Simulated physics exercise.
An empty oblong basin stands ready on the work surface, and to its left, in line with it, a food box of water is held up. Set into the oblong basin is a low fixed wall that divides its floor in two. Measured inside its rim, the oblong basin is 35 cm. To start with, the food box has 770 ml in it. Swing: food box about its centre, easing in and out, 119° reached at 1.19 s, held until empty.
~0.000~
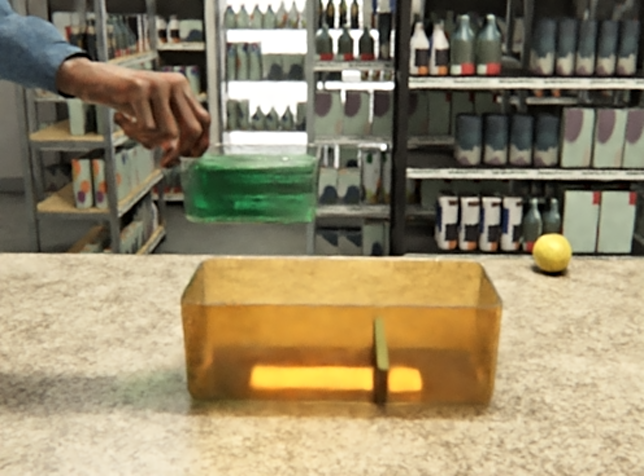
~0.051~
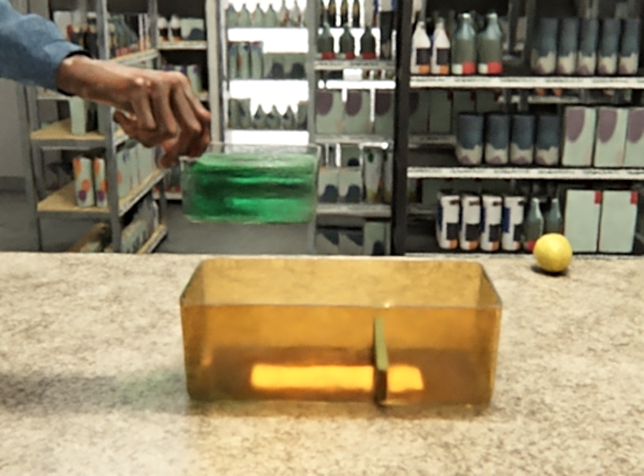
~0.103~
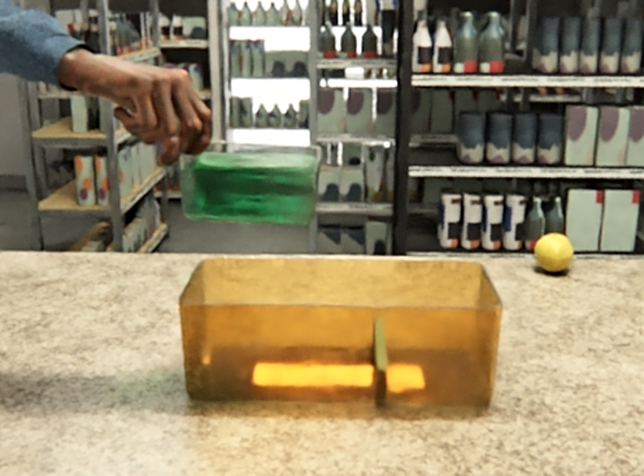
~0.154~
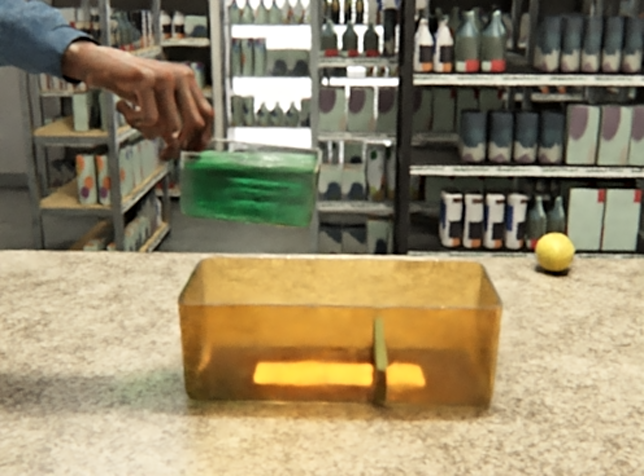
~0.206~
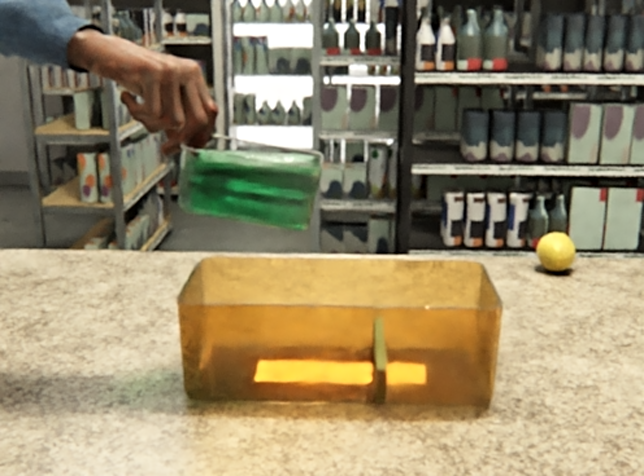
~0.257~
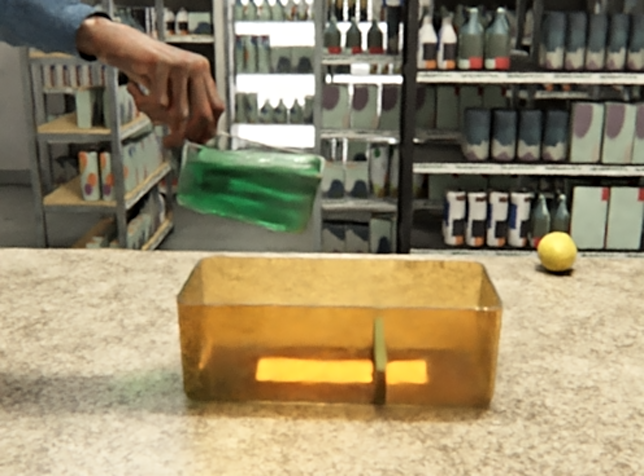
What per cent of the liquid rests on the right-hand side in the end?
47 percent.
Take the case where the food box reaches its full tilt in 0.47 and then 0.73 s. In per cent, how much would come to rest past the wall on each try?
Try 1: 20 %; try 2: 30 %.
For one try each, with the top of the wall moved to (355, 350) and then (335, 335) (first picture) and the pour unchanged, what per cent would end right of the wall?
Result: 65 per cent, then 80 per cent.
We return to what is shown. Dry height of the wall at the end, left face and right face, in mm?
I'd say some 28 mm on the left and some 20 mm on the right.
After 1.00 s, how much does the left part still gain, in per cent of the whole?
About 6 percent, give or take.
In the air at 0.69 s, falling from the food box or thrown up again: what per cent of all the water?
Close to 34 in a hundred.
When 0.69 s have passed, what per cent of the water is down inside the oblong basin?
At that time the basin holds about 34 per cent of the liquid.
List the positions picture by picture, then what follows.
In the first frame, it leans 0°; its right rim is at (319, 154); the water meets the walls at (189, 161) and (318, 161); the oblong basin's rim runs from (192, 280) to (492, 284); the wall's top is at (381, 342).
In the second frame, it leans 1°; its right rim is at (319, 154); the water meets the walls at (188, 160) and (317, 162).
In the third frame, it leans 2°; its right rim is at (320, 156); the water meets the walls at (188, 159) and (317, 163).
In the fourth frame, it leans 5°; its right rim is at (320, 159); the water meets the walls at (190, 158) and (318, 162).
In the fifth frame, it leans 9°; its right rim is at (322, 163); the water meets the walls at (189, 157) and (320, 163).
In the sixth frame, it leans 13°; its right rim is at (323, 169); the water meets the walls at (190, 157) and (322, 164).
By 0.69 s the tilt is 74° and 33 per cent is still to pour, 11 is left of the wall and 23 right of it.
By 1.00 s the tilt is 112° and 3 per cent is still to pour, 46 is left of the wall and 47 right of it.
By 1.33 s the tilt is 119° and 0 per cent is still to pour, 52 is left of the wall and 47 right of it.
By 1.69 s the tilt is 119° and 0 per cent is still to pour, 52 is left of the wall and 47 right of it.
At rest 52 per cent lies left of the wall, 47 right of it and 1 outside.
